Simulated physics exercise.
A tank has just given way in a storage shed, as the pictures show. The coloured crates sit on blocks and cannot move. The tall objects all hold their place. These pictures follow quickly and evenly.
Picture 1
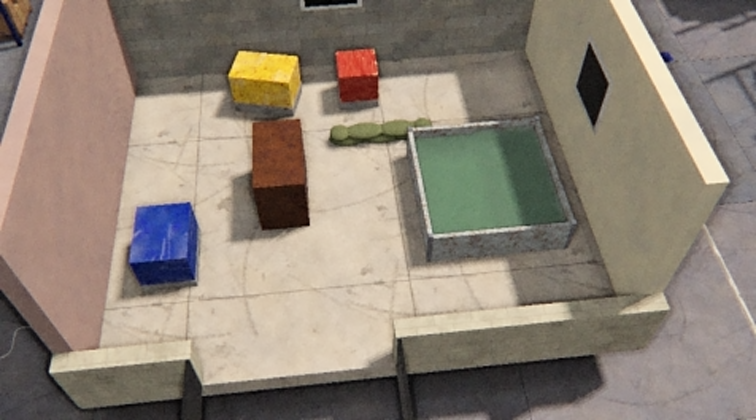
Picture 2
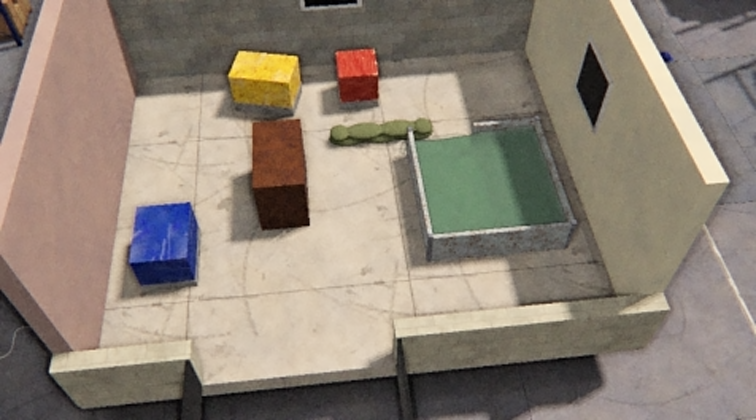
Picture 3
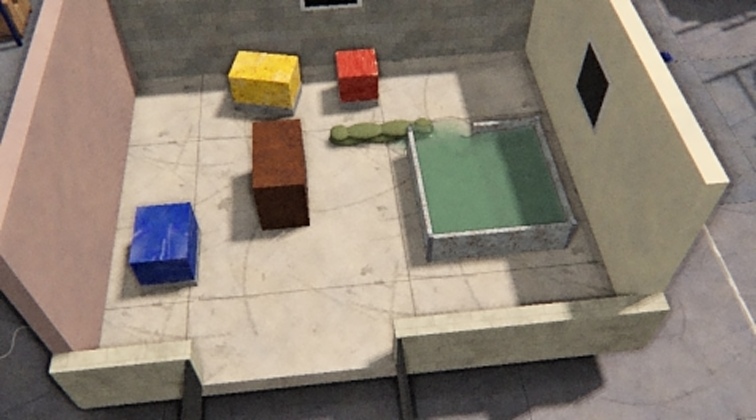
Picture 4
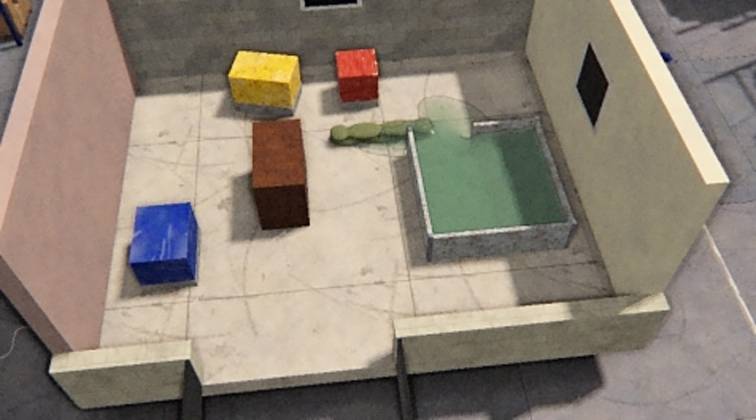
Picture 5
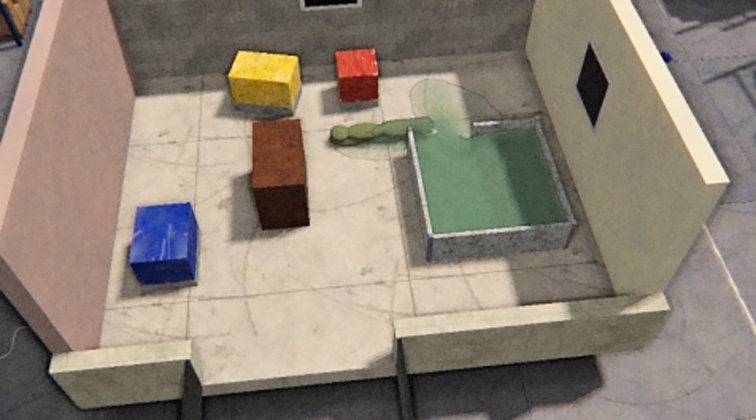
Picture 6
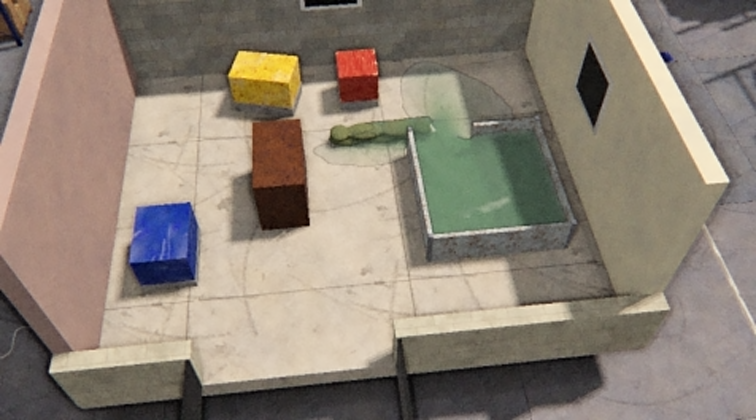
In the video, a green water tank stands in a walled shed with blue, brown, yellow and red blocks; water then pours from its far side, spreading across the floor toward the back wall and around a low green object.
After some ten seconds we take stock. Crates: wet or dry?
One by one: The yellow crate comes out dry. The red crate comes out dry. The blue crate comes out dry.
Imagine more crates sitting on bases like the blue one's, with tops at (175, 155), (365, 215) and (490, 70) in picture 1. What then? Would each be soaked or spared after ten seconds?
Listed in turn: Clear / clear / overtopped.
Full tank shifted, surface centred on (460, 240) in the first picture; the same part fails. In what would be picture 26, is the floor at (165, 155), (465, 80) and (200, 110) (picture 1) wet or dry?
Submerged, submerged, submerged.
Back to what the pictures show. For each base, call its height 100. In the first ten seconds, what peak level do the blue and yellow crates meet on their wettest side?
In order: 50% and 60%.
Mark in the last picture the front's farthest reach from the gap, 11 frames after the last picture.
Estimated pixel: (185, 159).
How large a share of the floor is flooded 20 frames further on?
Near 45 in a hundred.
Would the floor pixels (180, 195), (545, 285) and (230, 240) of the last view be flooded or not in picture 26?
First spared, second spared, third spared.
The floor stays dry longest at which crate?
Pick: The blue one.
A moment on, water covers 20 % of the floor; the yellow crate not reached, the red crate water round its plinth, the blue crate not reached.
Next, water covers 30 % of the floor; the yellow crate water round its plinth, the red crate water round its plinth, the blue crate not reached.
Then, water covers 45 % of the floor; the yellow crate water round its plinth, the red crate water round its plinth, the blue crate not reached.
Later, water covers 60 % of the floor; the yellow crate water round its plinth, the red crate water round its plinth, the blue crate not reached.
In the end, water covers 85 % of the floor; the yellow crate stayed above the water, the red crate stayed above the water, the blue crate stayed above the water.
